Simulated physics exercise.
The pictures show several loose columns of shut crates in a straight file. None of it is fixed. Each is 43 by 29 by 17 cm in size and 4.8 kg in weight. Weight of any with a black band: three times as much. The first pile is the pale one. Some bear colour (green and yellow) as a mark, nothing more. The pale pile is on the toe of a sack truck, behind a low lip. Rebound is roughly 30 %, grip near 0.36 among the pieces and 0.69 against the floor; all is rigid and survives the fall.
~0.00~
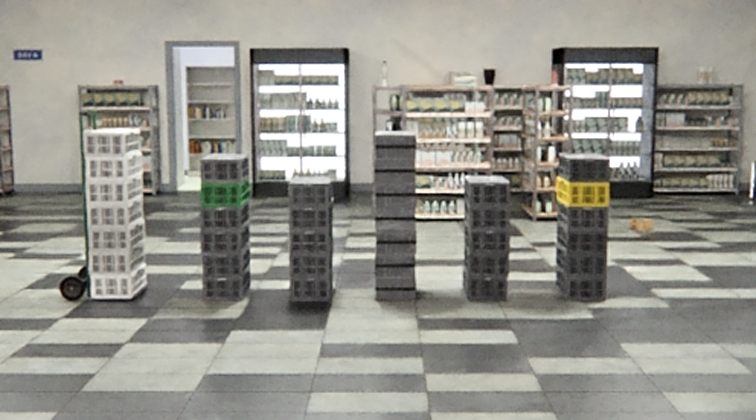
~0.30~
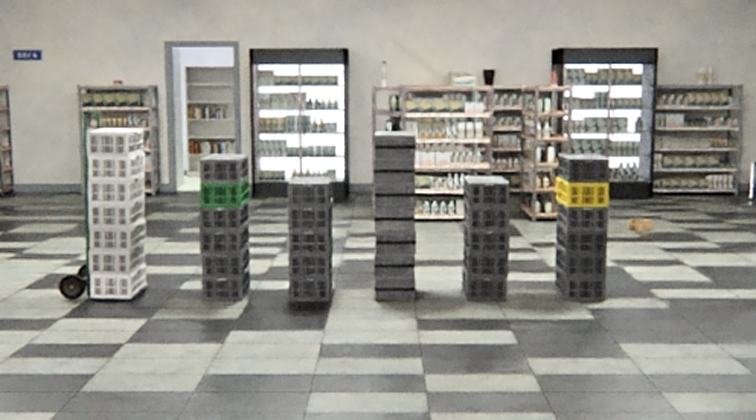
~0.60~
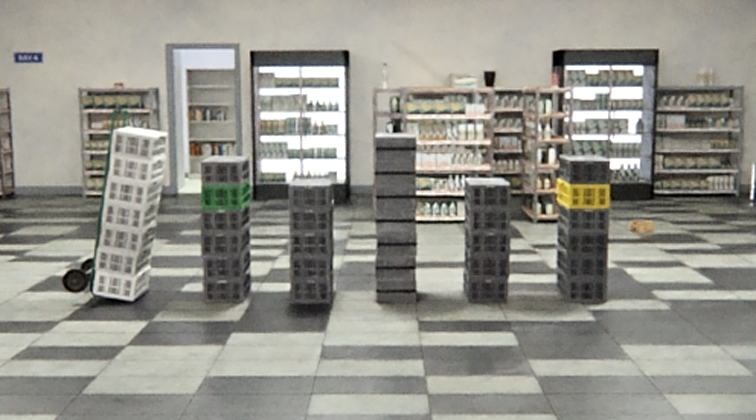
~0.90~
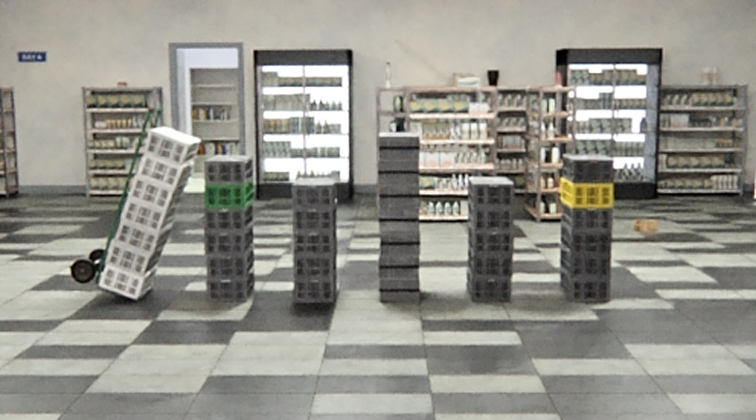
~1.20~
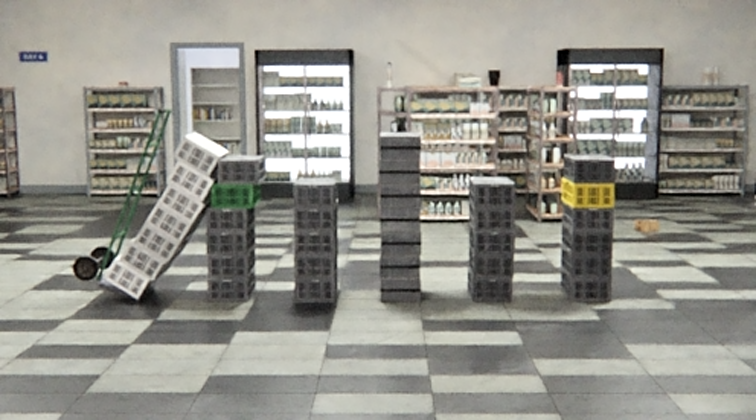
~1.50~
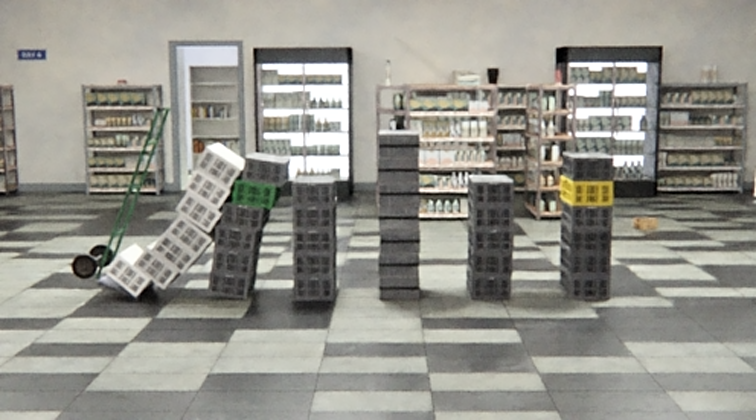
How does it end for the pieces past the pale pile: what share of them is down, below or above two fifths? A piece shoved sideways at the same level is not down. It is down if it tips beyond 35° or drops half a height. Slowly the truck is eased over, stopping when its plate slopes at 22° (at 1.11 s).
The share down is below two fifths.
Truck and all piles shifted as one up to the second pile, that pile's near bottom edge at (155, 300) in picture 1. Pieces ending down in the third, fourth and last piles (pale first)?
Third 0, fourth 0, last 0.
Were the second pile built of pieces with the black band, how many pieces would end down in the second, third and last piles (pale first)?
Down at the end: Second pile 0, third pile 0, last pile 0.
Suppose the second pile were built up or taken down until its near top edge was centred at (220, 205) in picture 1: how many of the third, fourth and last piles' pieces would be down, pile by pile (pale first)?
Counts down - third: 0; fourth: 0; last: 0.
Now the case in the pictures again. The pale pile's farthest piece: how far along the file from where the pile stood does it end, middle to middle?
I'd put it at close to 110 cm.
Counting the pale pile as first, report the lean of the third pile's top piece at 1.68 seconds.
It tilts close to 0 degrees.
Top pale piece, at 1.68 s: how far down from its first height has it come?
Drop so far: Roughly 30 cm.
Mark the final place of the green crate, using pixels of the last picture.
End point in last frame: Roughly (319, 210).
After 1.68 s, 7 of the pale pile down; none of the 29 other crates down, 8 disturbed; green crate 17° from how it stood.
After 1.98 s, 7 of the pale pile down; 3 of the 29 other crates down; green crate 21° from how it stood, 10 cm lower.
In the end (2.6 s), 6 of the pale pile down; 5 of the 29 other crates down; green crate 7° from how it stood, 14 cm lower; yellow crate unmoved. That is 17 per cent. From the last view, middles, green crate near (319, 210), yellow crate near (586, 190).
